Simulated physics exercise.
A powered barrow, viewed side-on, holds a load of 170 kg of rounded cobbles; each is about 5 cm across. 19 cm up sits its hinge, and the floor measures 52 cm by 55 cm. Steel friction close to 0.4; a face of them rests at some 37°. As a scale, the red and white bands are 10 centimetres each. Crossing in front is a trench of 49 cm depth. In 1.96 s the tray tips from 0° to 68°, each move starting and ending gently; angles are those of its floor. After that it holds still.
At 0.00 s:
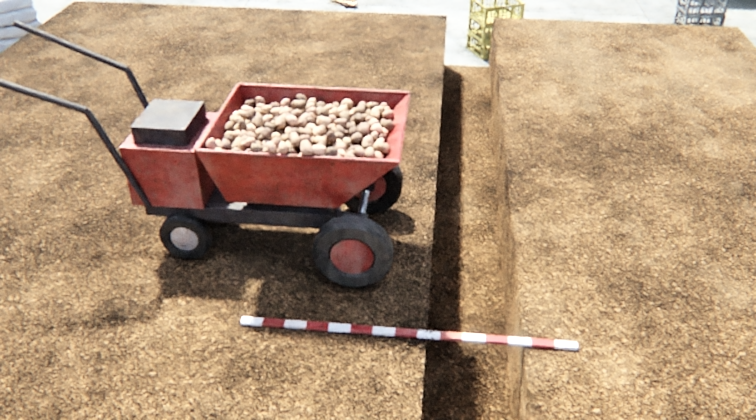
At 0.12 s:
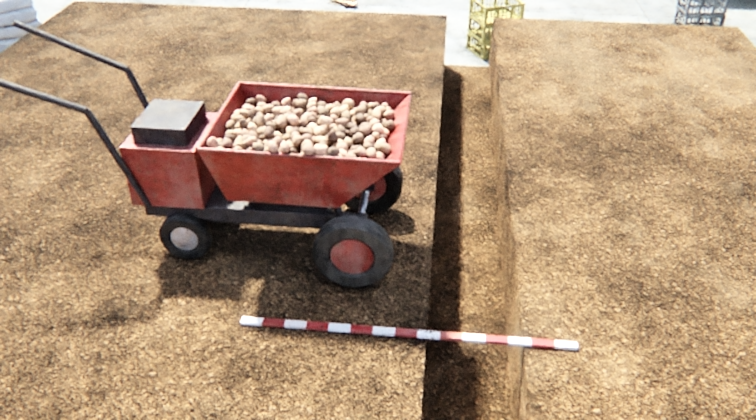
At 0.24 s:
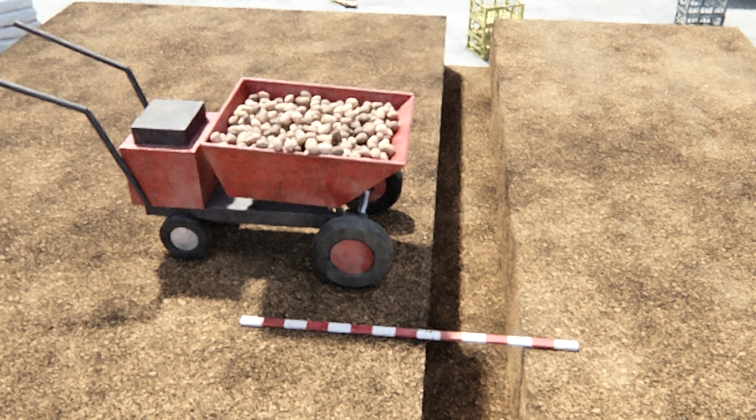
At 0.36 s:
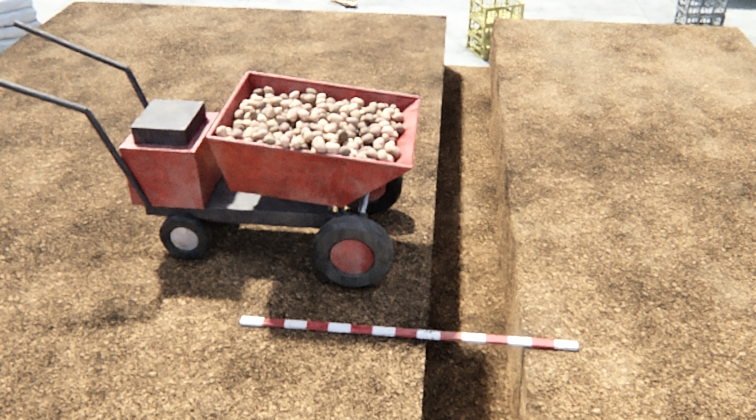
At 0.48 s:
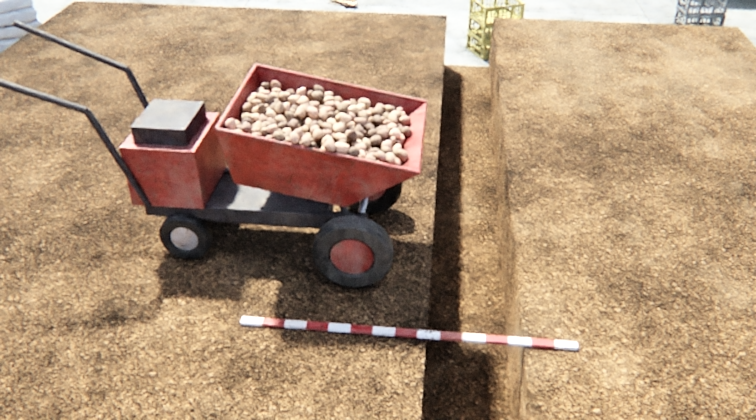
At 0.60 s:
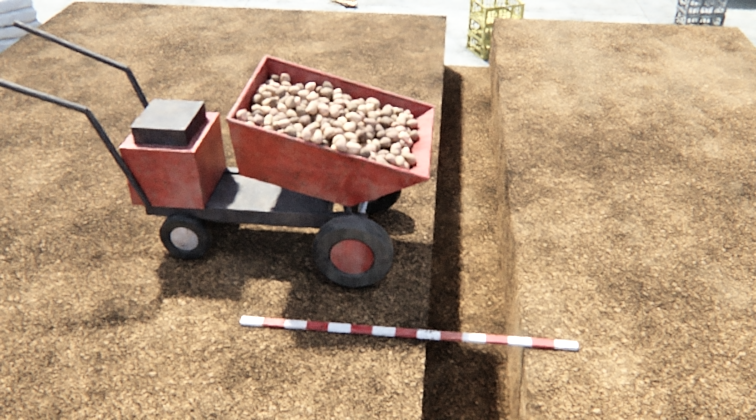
A red barrow's tray tilting gradually down to the right, its load of rounded stones still heaped inside, beside a narrow trench.
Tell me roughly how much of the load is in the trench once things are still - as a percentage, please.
I would put it at 73 %.
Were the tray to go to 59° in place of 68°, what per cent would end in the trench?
Near 75 per cent then.
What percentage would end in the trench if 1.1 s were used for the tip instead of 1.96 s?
It would come to roughly 65 per cent.
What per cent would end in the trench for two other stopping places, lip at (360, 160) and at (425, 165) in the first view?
That gives roughly 100 per cent and roughly 45 per cent.
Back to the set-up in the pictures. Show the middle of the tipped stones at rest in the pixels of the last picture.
Around (488, 309).
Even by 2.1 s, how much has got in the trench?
By that point it's something like 40 in a hundred.
After 1.5 s the floor is at 57°; 98 % in the tray, 2 % in the trench; the foremost stones are at (488, 235).
After 2.1 s the floor is at 68°; 40 % in the tray, 41 % in the trench, 20 % past the trench; the foremost stones are at (602, 248).
After 2.4 s the floor is at 68°; 15 % in the tray, 57 % in the trench, 28 % past the trench; the foremost stones are at (652, 250).
After 4.4 s the floor is at 68°; 0 % in the tray, 73 % in the trench, 27 % past the trench; the foremost stones are at (676, 269).
